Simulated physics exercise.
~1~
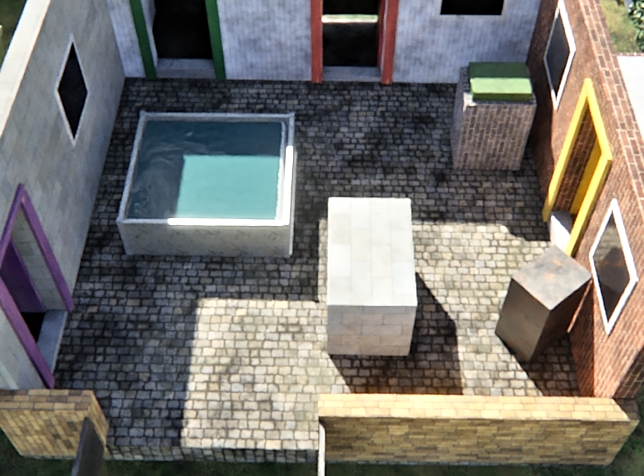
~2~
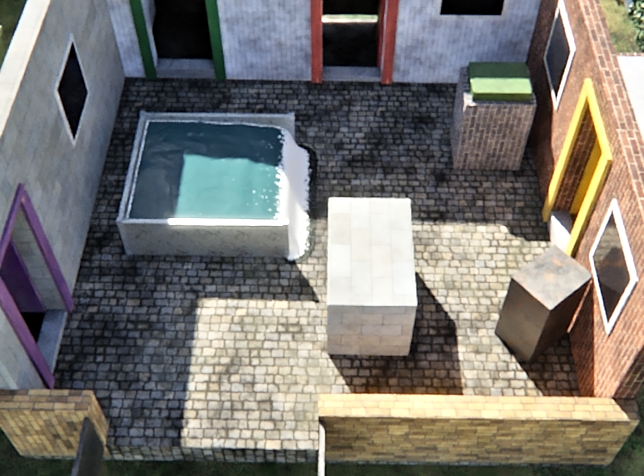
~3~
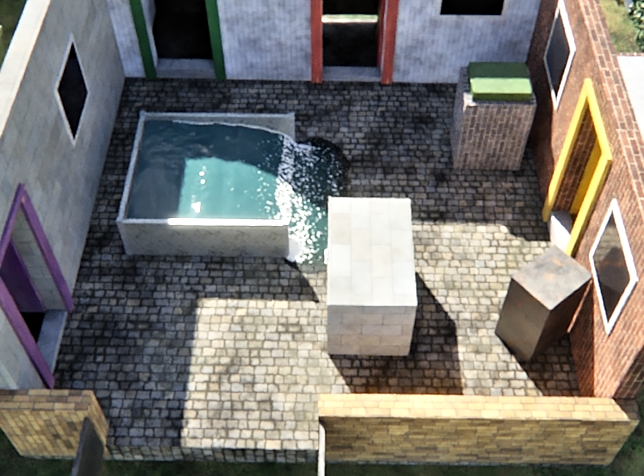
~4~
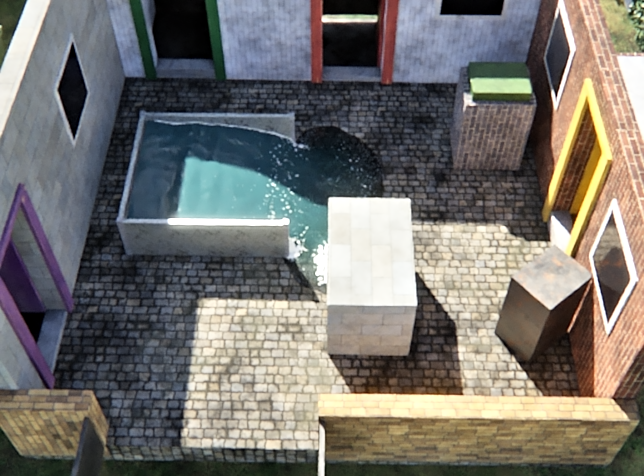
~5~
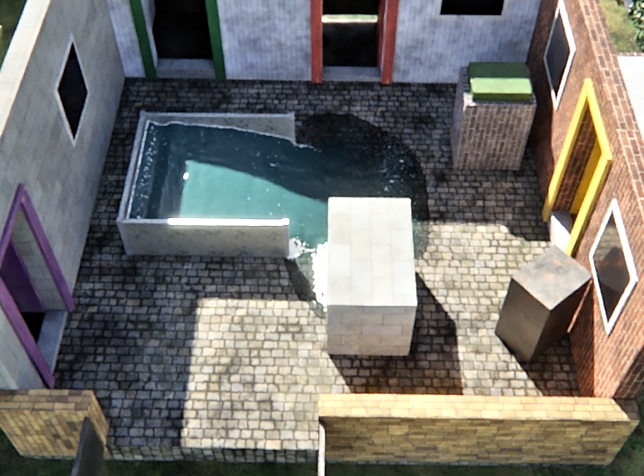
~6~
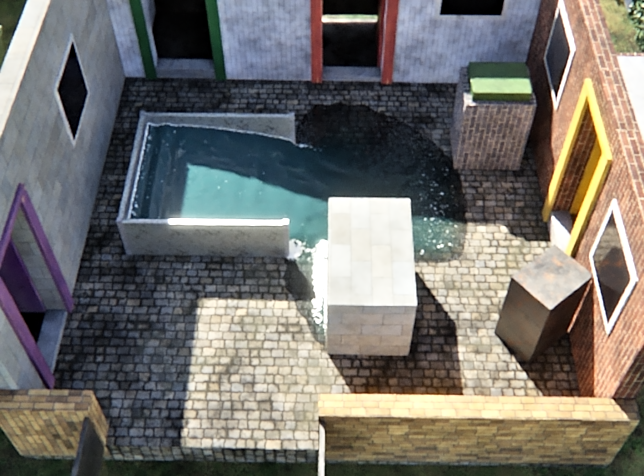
Teal water bursting through the right side of an open tank, spreading across a cobbled courtyard and around a pale block.
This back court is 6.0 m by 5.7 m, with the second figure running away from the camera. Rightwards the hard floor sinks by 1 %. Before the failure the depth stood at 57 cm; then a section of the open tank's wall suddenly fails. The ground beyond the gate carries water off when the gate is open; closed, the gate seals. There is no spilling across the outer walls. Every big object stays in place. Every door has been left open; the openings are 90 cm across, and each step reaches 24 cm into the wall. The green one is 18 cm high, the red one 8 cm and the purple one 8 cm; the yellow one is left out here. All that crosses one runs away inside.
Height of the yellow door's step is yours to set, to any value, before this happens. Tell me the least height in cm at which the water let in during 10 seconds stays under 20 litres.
It should be about 25 cm.
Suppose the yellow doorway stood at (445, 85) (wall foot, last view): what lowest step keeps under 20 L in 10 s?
Around 18 cm would do it.
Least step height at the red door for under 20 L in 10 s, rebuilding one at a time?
The red one would have to be about 6.5 cm high.
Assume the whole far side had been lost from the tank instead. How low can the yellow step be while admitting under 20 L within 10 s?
You'd want it roughly 6.0 centimetres tall.
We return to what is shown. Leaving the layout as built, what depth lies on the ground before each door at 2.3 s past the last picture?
Centimetres: Yellow = 28, green = 0, red = 5, purple = 0.
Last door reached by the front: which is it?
The purple one.
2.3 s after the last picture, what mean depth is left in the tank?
Mean depth: Approx. 12 cm.
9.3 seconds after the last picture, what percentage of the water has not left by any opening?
Roughly 92 in a hundred.
Then, 0.7 s after the last picture water covers 35 % of the floor, deepest (32 cm) near (545, 228); 27 cm at the yellow door, 0 litres in over its 24 cm step.
Then, 2.3 s after the last picture water covers 45 % of the floor, deepest (34 cm) near (558, 297); 28 cm at the yellow door, 21 litres in over its 24 cm step.
Then, 9.3 s after the last picture water covers 95 % of the floor, deepest (10 cm) near (568, 433); 8 cm at the yellow door, 28 litres in over its 24 cm step.
At the yellow door as built, the water peaked near 30 cm, 2.1 s after the last picture.
With a step of 21.5 cm, 48 litres would have come in within the 10 s; with 28.5 cm, 7 litres. So under 20 litres takes about 25 cm.
